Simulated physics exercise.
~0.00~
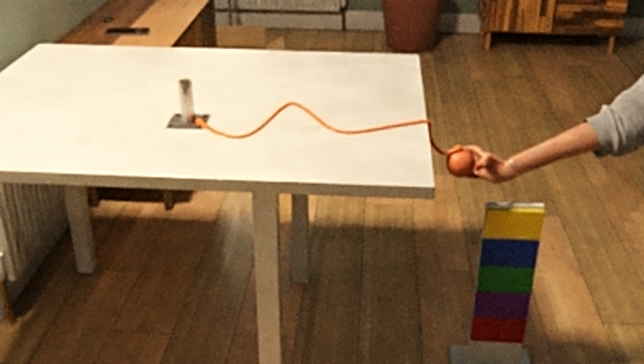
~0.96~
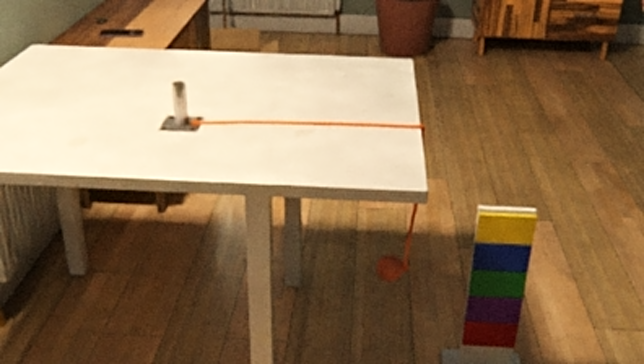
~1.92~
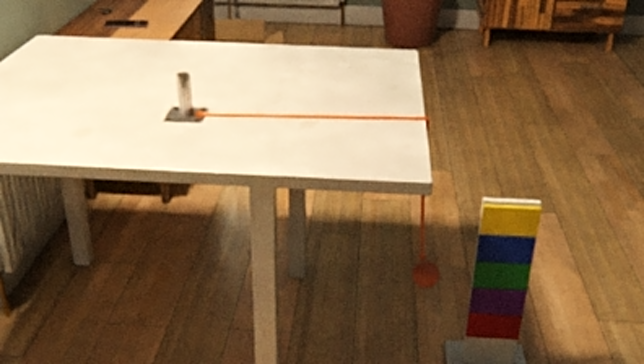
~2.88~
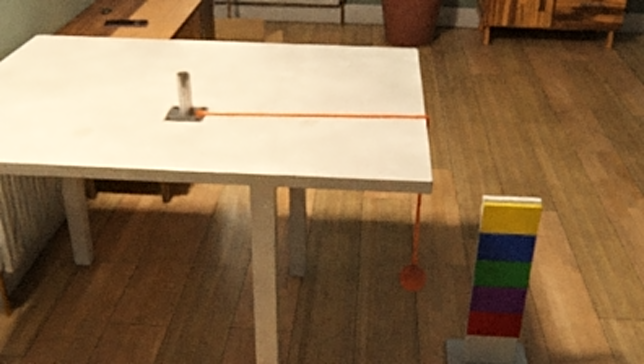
Hand releasing an orange tied to a slack lead, which pulls taut as the fruit swings below the table, level with green.
